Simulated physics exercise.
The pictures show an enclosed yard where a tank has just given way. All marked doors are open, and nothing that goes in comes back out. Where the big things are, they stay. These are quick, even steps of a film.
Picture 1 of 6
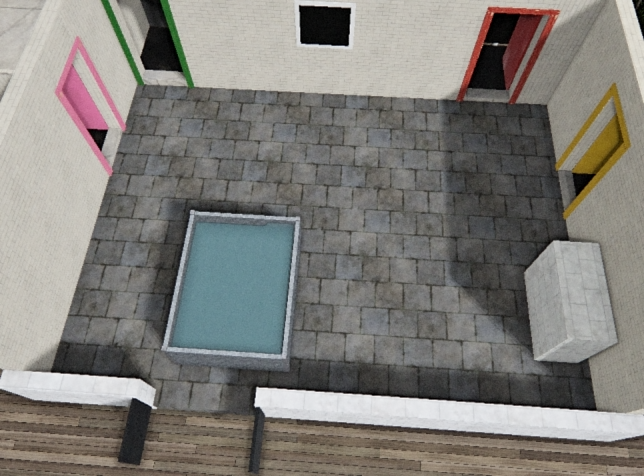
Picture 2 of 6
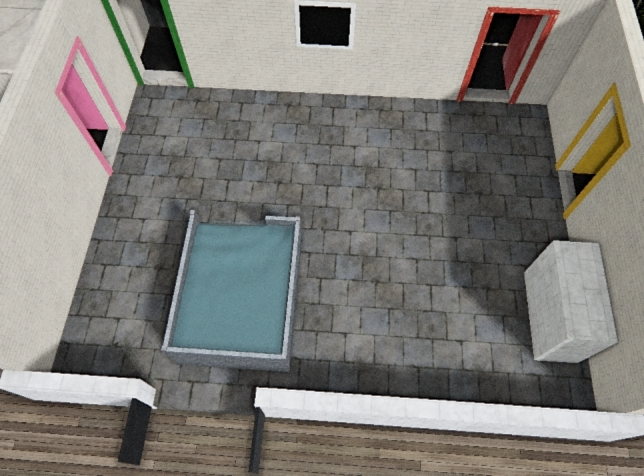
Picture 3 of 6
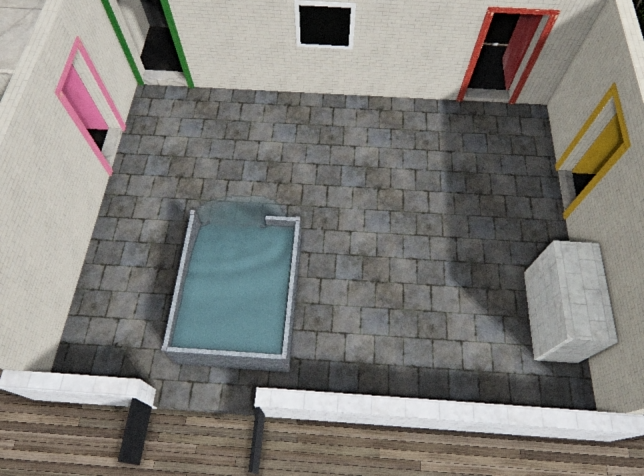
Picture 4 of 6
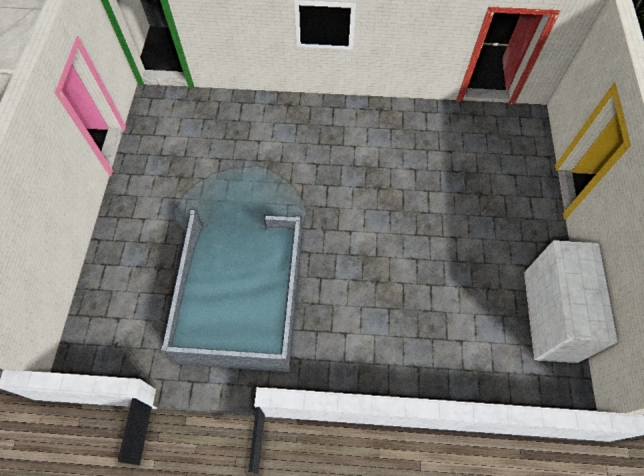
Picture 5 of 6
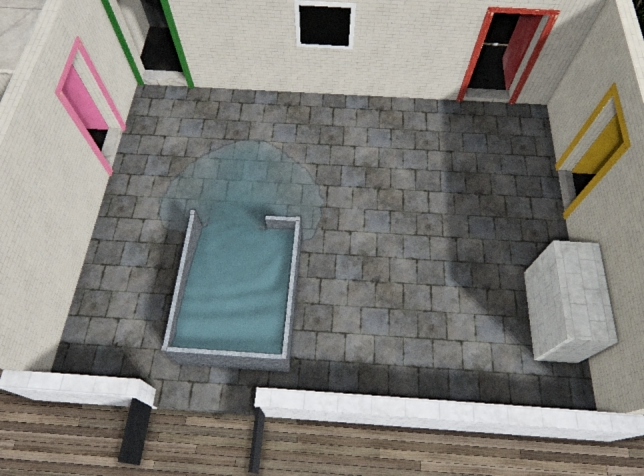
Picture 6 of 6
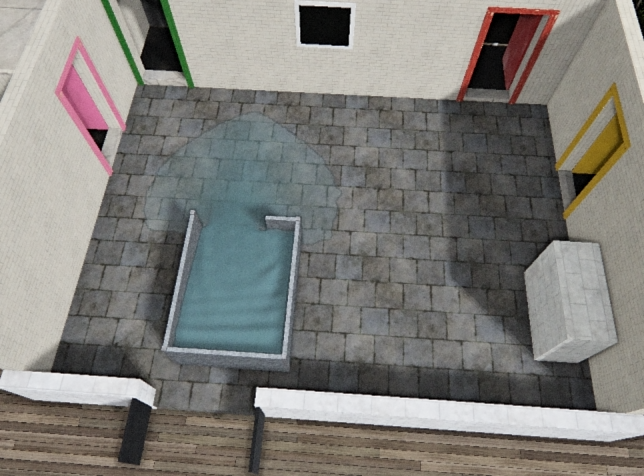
A rectangular tank of blue water opening at its far side, water pouring out and spreading across the grey paved yard.
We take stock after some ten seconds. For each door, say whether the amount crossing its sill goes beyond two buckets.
The green door gets overrun I think. The pink door gets overrun I think. The red door holds up fine I think. The yellow door gets overrun I think.
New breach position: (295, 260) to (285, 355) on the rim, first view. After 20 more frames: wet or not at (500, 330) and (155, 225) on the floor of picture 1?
Taking the two points in order, the first is waterlogged and the second is left dry.
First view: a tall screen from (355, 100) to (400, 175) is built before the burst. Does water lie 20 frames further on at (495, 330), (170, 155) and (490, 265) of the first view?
Results in sequence: Bone-dry / swamped / bone-dry.
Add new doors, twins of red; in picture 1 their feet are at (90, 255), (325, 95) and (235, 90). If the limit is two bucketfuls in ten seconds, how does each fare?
In order, the new doors go: Undershoots, overshoots, overshoots.
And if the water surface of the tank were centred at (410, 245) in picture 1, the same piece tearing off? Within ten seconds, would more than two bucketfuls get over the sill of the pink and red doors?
I'd say the pink door overshoots while the red door overshoots.
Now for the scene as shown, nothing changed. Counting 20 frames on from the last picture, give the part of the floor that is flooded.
About 40 per cent.
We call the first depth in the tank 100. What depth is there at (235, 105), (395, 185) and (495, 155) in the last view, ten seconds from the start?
About 10 per cent, then 2 per cent, then 8 per cent.
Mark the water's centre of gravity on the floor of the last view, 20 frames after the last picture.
Somewhere near (253, 184).
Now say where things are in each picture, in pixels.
In the first frame, the tank at (236, 282) is whole and still.
In the second frame, the front is at a hidden place, out from the gap on the tank's far side.
In the third frame, the front is at (275, 206), out from the gap on the tank's far side.
In the fourth frame, the front is at (263, 171), out from the gap on the tank's far side.
In the fifth frame, water pours out on the tank's far side and has run to (241, 143).
In the sixth frame, the front is at (255, 116), out from the gap on the tank's far side.
A moment on, water covers 30 % of the floor; the green door wet at the sill, nothing in, the pink door wet at the sill, nothing in, the red door not reached, the yellow door not reached.
Next, water covers 30 % of the floor; the green door under two buckets in, the pink door under two buckets in, the red door not reached, the yellow door not reached.
Then, water covers 40 % of the floor; the green door over two buckets in, the pink door over two buckets in, the red door wet at the sill, nothing in, the yellow door not reached.
Later, water covers 70 % of the floor; the green door far over two buckets in, the pink door over two buckets in, the red door wet at the sill, nothing in, the yellow door under two buckets in.
In the end, water covers 90 % of the floor; the green door far over two buckets in, the pink door over two buckets in, the red door wet at the sill, nothing in, the yellow door over two buckets in.
